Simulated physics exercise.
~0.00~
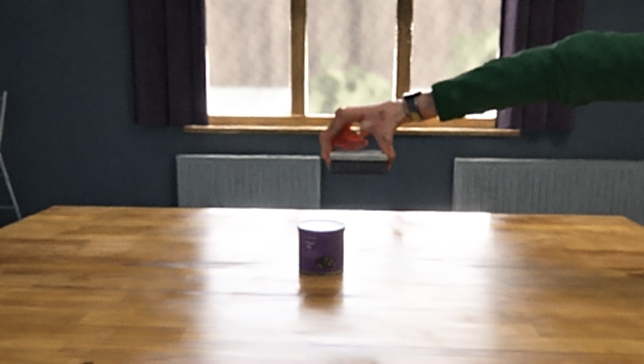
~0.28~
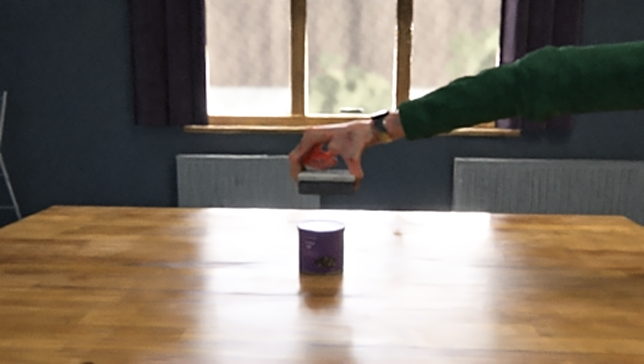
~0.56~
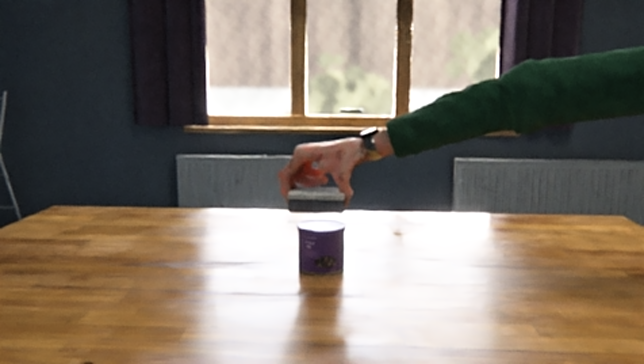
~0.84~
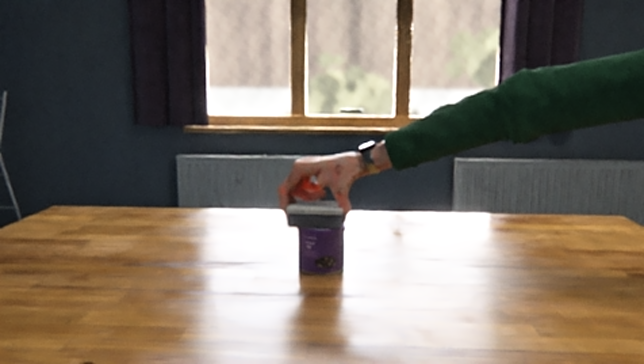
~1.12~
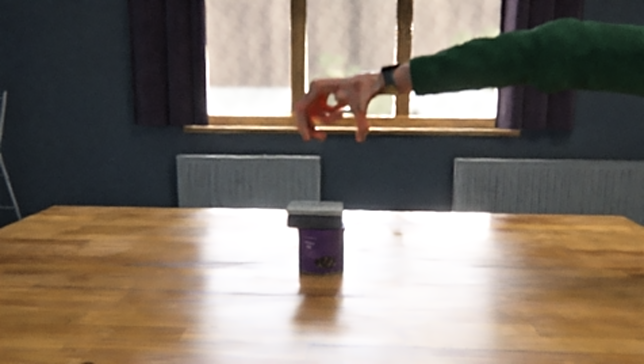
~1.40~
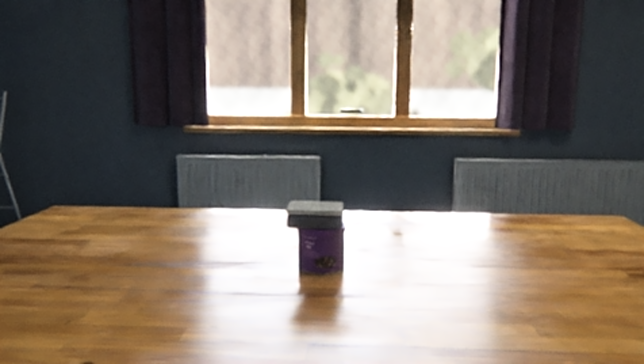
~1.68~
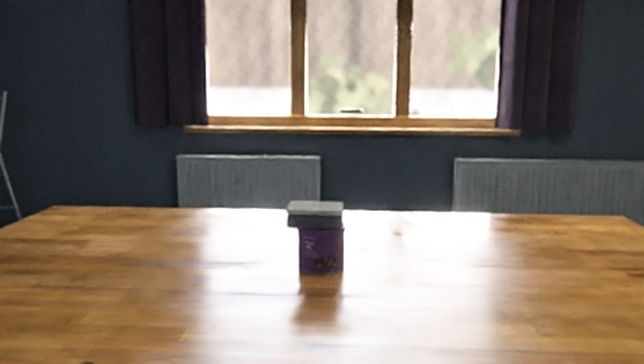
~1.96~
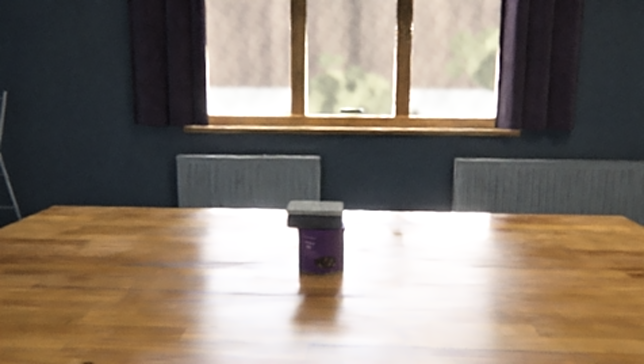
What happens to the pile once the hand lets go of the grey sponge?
The pile stays up, with the grey sponge resting still on top of the purple tin.
